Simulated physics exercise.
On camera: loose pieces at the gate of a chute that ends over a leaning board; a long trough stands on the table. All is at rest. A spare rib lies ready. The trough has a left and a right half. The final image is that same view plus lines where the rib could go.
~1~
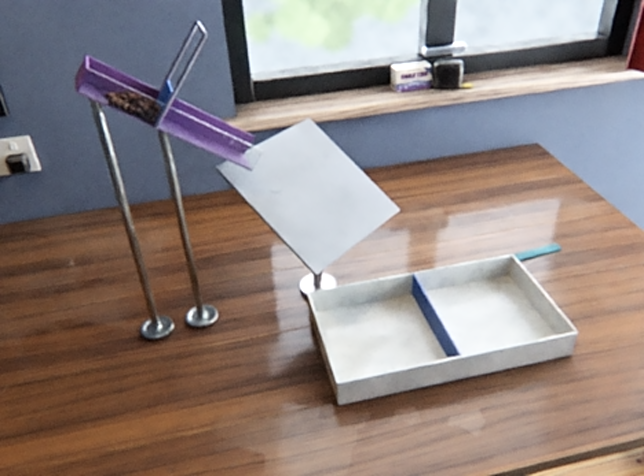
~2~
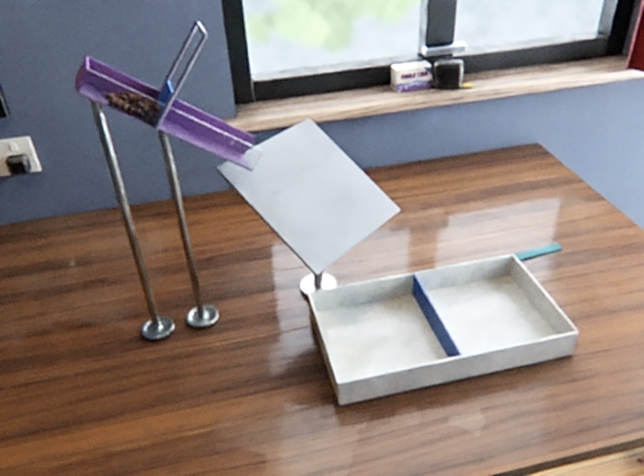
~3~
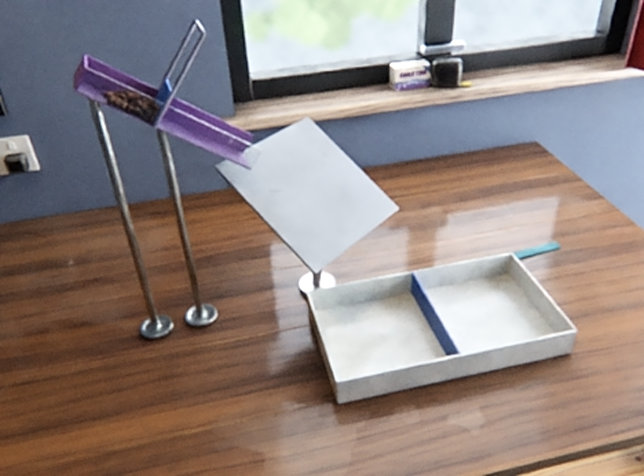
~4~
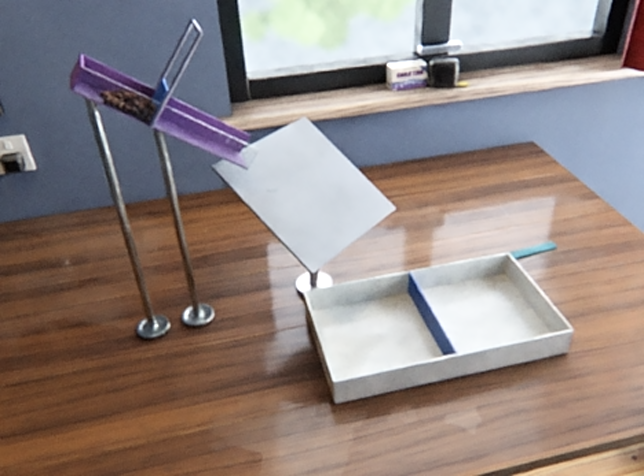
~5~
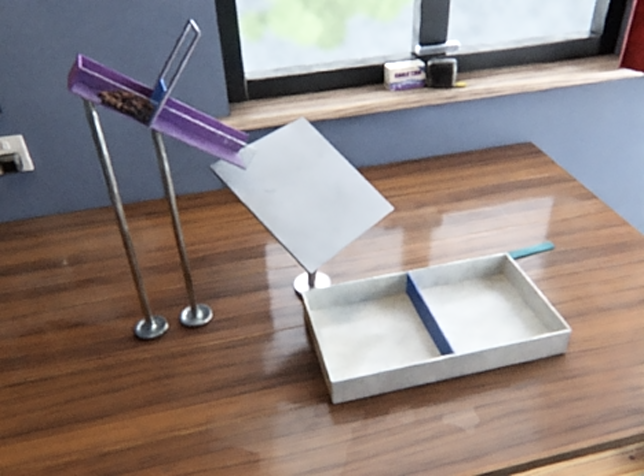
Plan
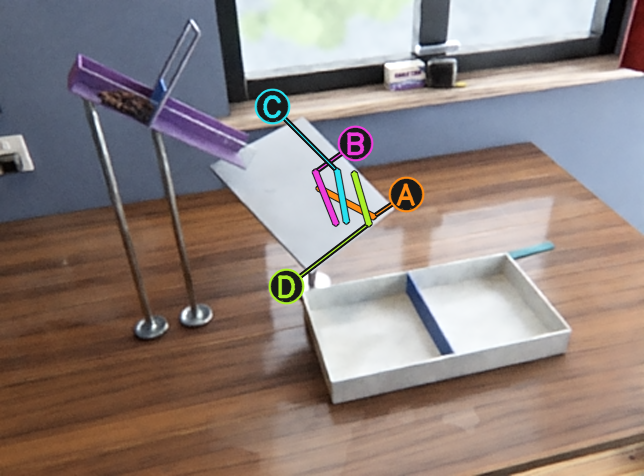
A wooden table held a pale two-part tray, a tilted gray board and a sloping purple chute with small brown pieces behind its gate, and nothing moved apart from a slight shift of the view.
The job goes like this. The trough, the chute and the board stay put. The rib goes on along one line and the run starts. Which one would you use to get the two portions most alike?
A.
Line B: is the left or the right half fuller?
More lands on the left.
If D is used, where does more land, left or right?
Left.
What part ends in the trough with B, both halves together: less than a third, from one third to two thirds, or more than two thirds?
More than two thirds.
On the marked copy, line A from (319, 188) to (373, 216); line B from (315, 172) to (335, 223); line C from (337, 171) to (346, 221); line D from (354, 173) to (368, 223).
With A, of what is caught, about a third in the left half, about two thirds in the right.
With B, of what is caught, nearly all in the left half, a stray few in the right.
With C, of what is caught, nearly all in the left half, a stray few in the right.
With D, of what is caught, nearly all in the left half, a small part in the right.
